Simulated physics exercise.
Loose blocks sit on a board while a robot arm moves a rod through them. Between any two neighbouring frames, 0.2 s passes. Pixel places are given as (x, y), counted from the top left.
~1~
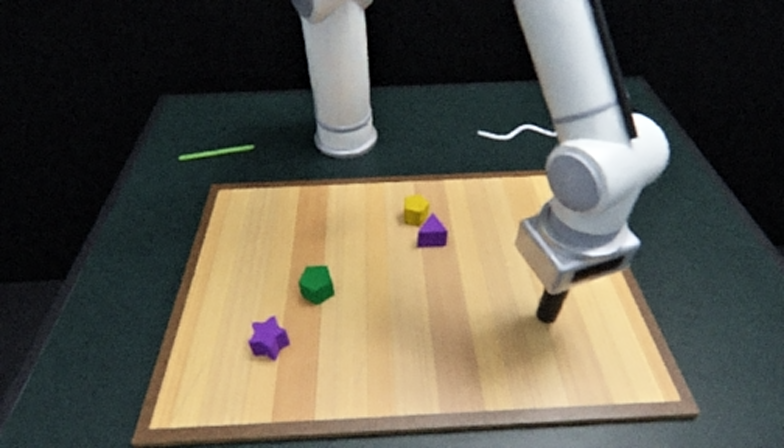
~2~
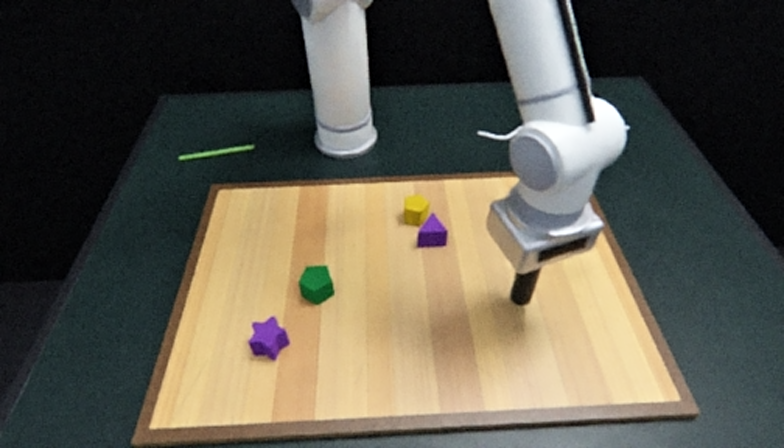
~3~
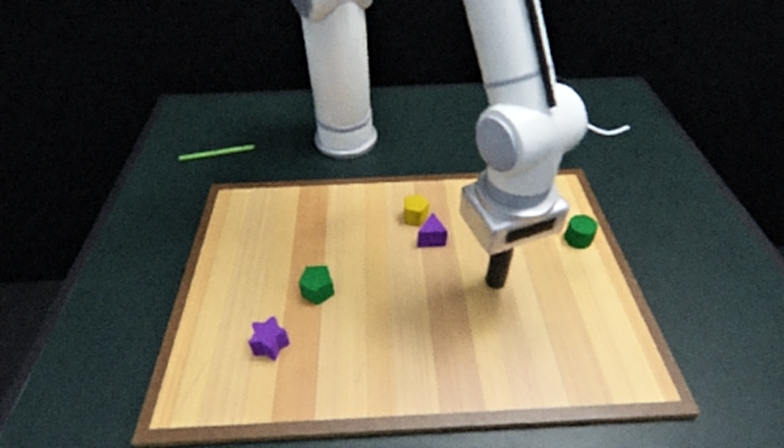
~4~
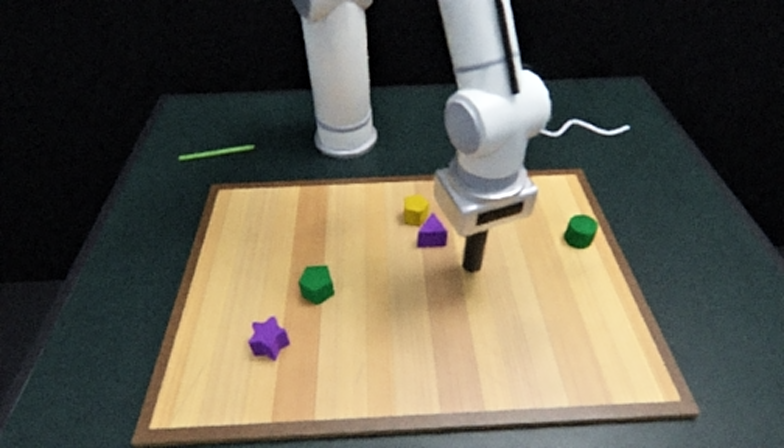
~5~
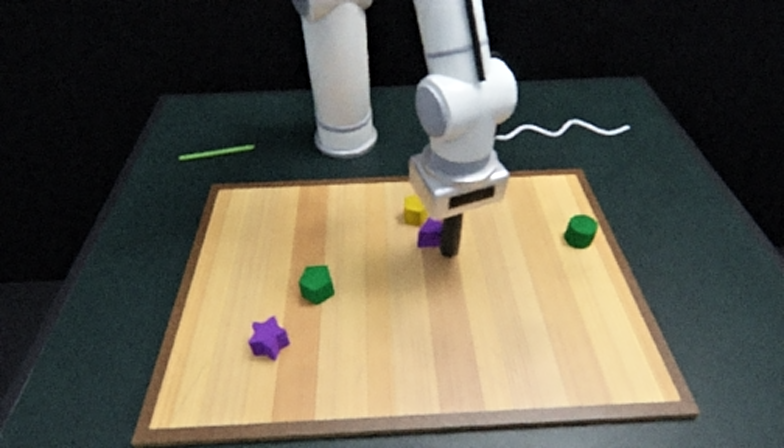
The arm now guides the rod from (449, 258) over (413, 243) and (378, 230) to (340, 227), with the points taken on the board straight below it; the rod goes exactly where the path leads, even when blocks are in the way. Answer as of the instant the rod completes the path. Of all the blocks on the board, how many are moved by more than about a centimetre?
Total: One.
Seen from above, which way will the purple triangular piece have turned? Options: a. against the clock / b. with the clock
b: With the clock.
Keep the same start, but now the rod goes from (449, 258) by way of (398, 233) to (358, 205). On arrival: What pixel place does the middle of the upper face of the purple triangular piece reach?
Close to (424, 213).
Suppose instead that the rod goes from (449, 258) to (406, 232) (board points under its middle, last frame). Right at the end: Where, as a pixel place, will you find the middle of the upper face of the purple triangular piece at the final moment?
It comes to (423, 209).
On the path given first. One third of the way, rod at (412, 236); purple triangular piece at (426, 217), turned 30° clockwise.
Two thirds of the way, rod at (377, 223); purple triangular piece at (426, 217), turned 30° clockwise.
At the end, rod at (339, 220); yellow five-sided block not moved; purple triangular piece at (426, 217), turned 30° clockwise.
